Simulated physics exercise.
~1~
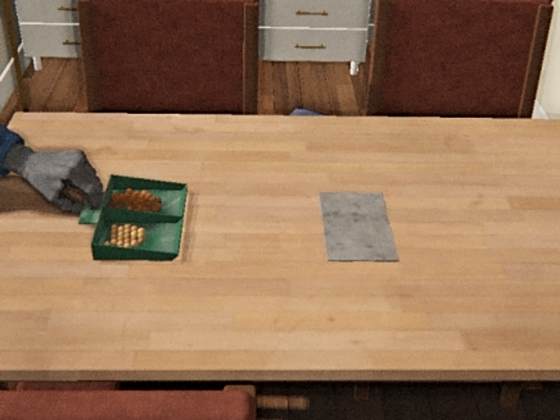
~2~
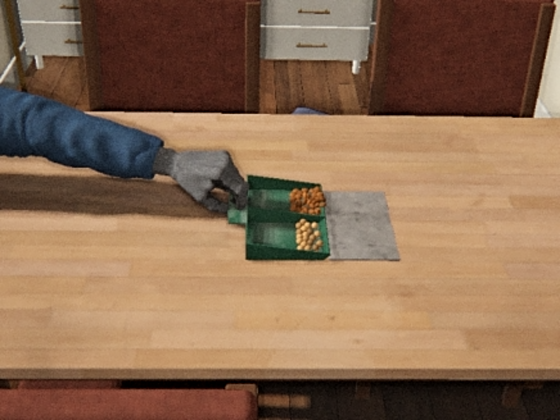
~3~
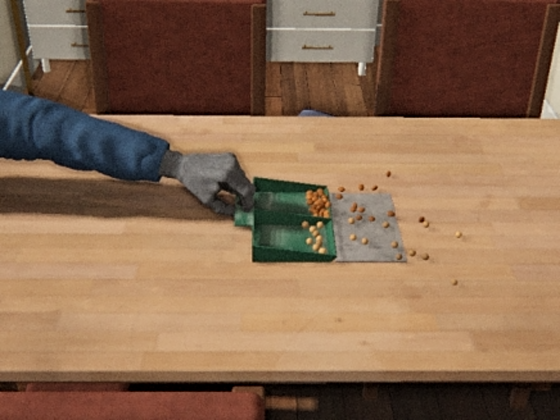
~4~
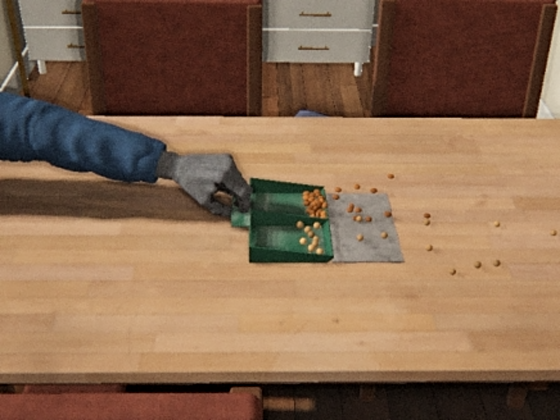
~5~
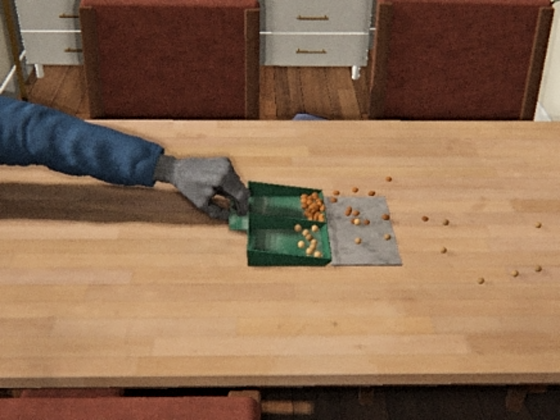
A green two-part tray holding small round pieces, darker orange-brown ones in the farther section and paler golden ones in the nearer, sits at the left of a light wooden table, seen from above at a slight sway. Reddish-brown chairs and pale drawers stand behind, and a flat grey slab lies right of centre. A grey-gloved hand in a blue sleeve slides the tray rightward until it stops against the slab. Pieces from both sections spill over the front rim, scattering across the slab and rolling farther right. At the end, the hand still holds the tray, with some pieces left inside.
